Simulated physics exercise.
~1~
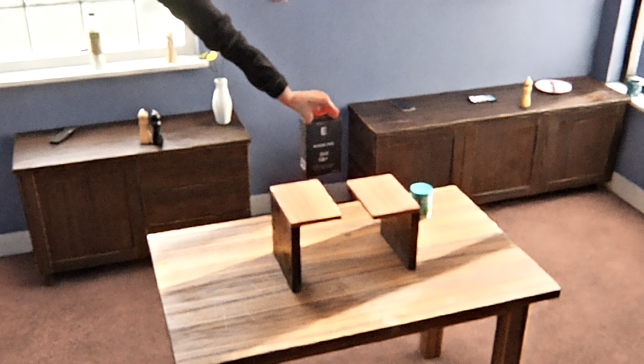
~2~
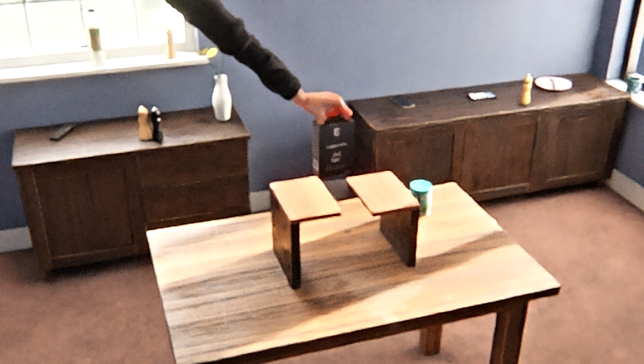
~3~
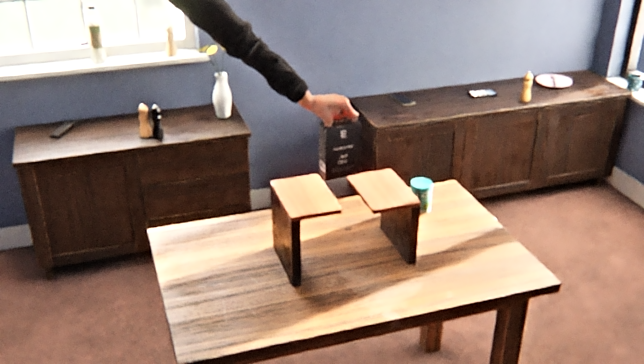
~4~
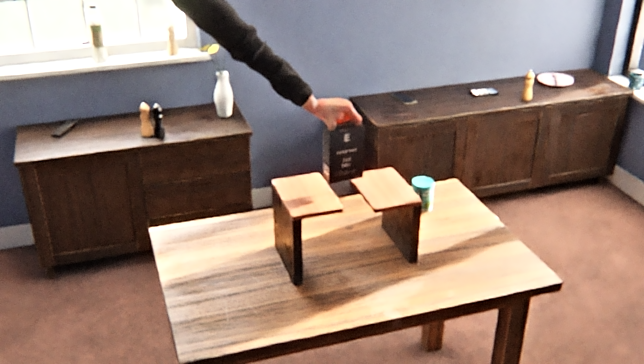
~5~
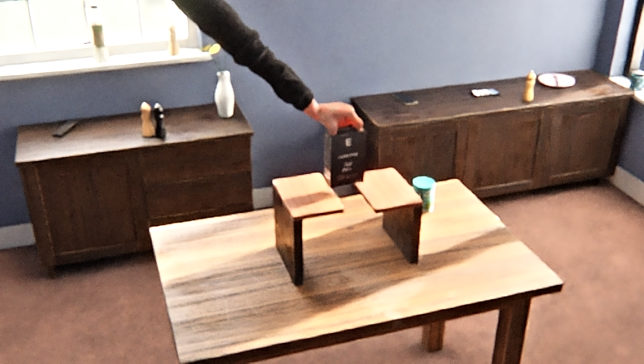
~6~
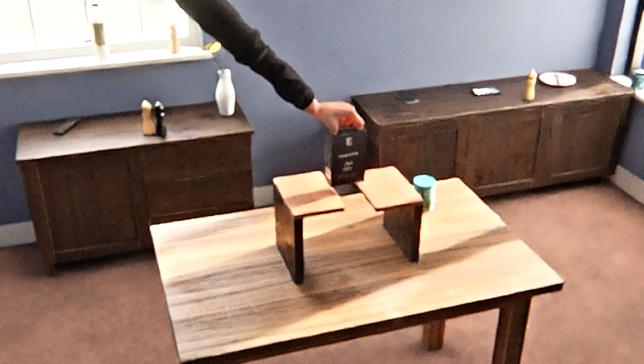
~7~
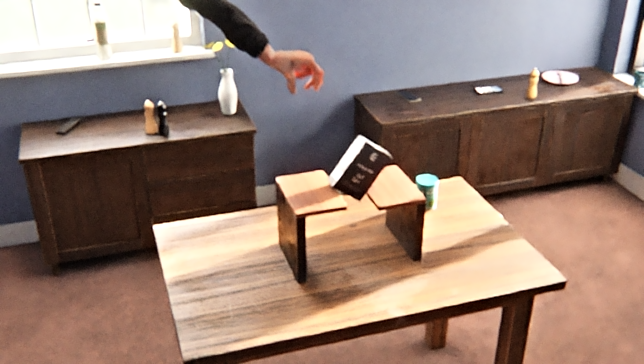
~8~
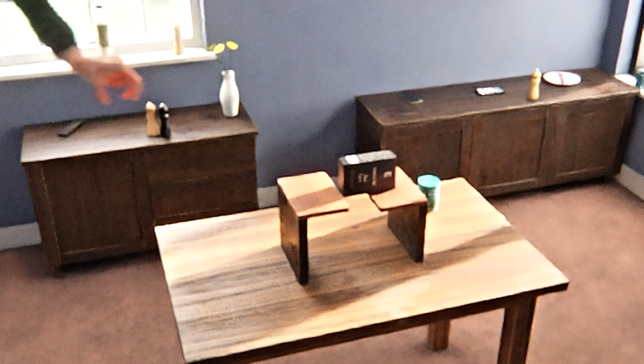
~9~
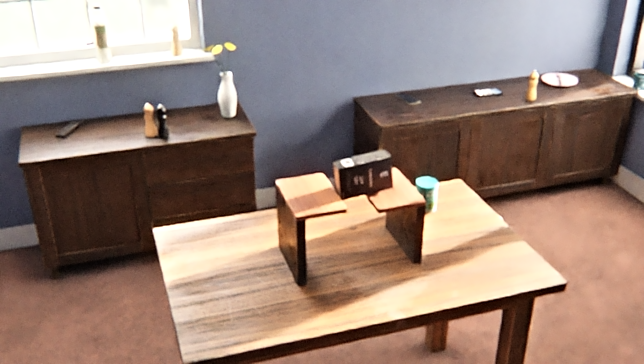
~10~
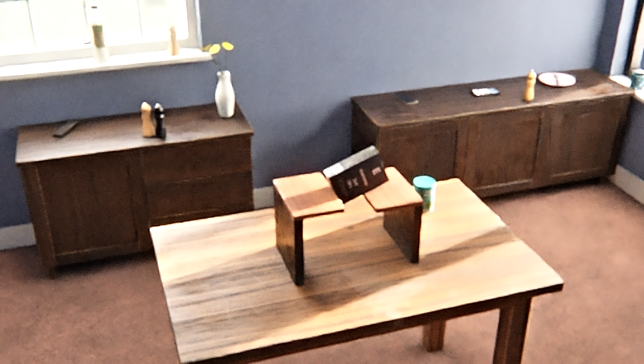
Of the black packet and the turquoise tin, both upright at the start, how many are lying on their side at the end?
One of them is, the black packet, which tipped over on top of the ledges. The turquoise tin is still standing.
